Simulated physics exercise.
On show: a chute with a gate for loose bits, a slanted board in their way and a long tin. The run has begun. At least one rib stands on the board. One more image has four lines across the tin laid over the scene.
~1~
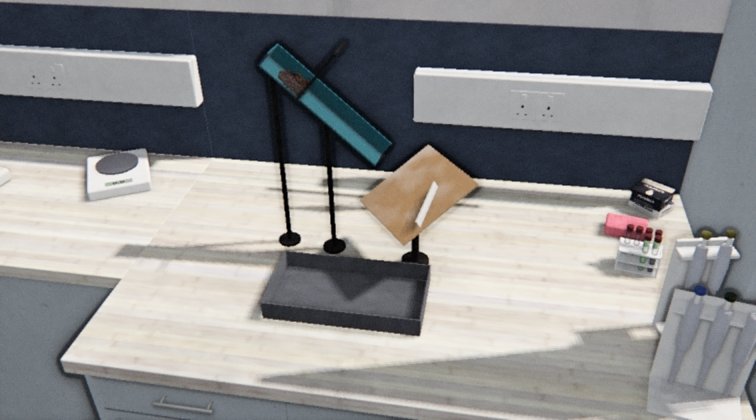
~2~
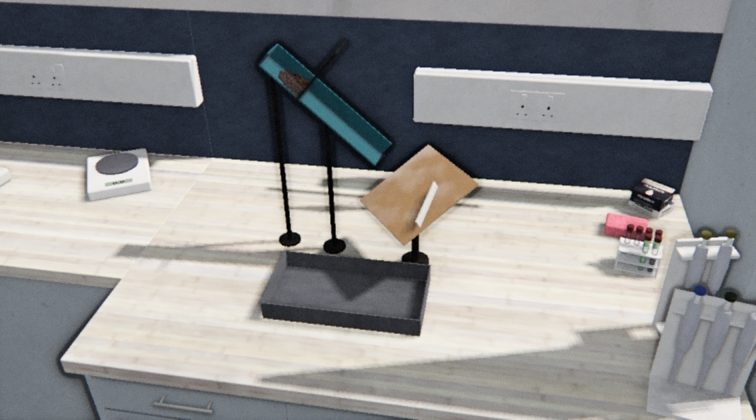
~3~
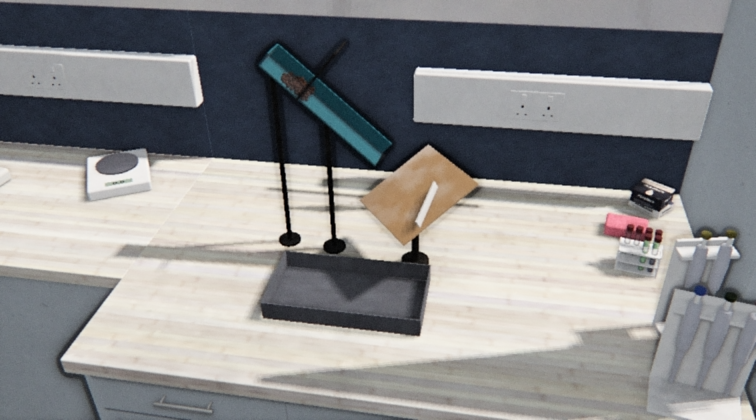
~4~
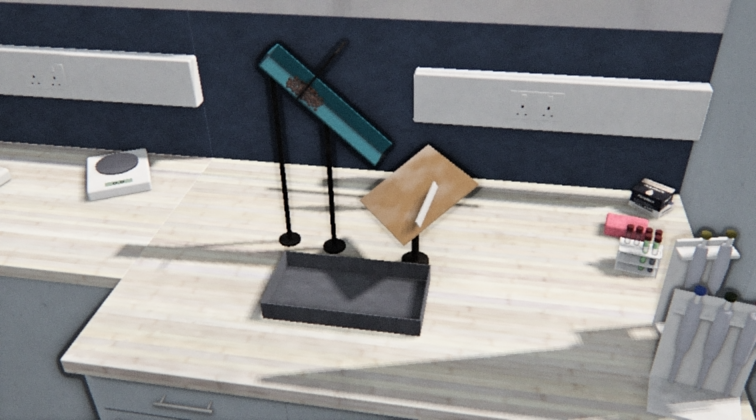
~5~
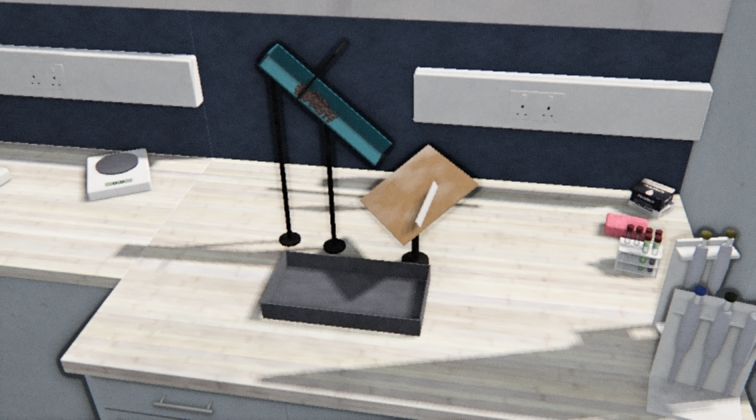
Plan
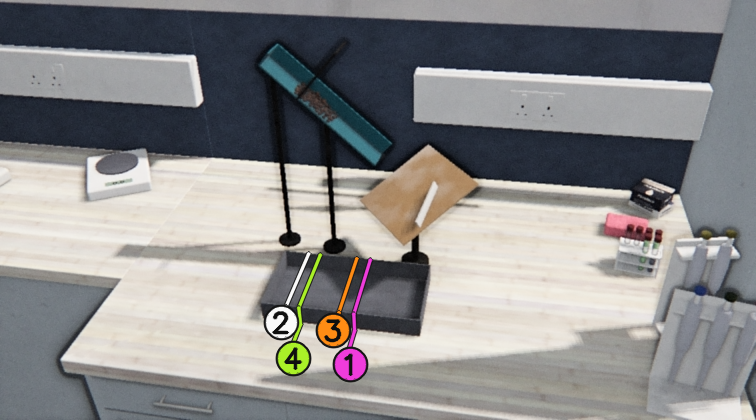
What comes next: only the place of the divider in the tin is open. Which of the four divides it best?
Line 1.
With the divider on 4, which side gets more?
More lands on the right.
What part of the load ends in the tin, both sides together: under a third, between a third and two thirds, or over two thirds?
Over two thirds.
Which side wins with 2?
The right side.
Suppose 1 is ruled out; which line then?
Here it is line 3.
On the marked copy, line 1 crosses the front rim at (353, 313); line 2 crosses the front rim at (286, 305); line 3 crosses the front rim at (339, 311); line 4 crosses the front rim at (299, 307).
For line 1, of what is caught, close to a third on the left of the divider, close to two thirds on the right.
For line 2, of what is caught, none at all on the left of the divider, the whole lot on the right.
For line 3, of what is caught, a small share on the left of the divider, the bulk on the right.
For line 4, of what is caught, only a few on the left of the divider, all but a few on the right.
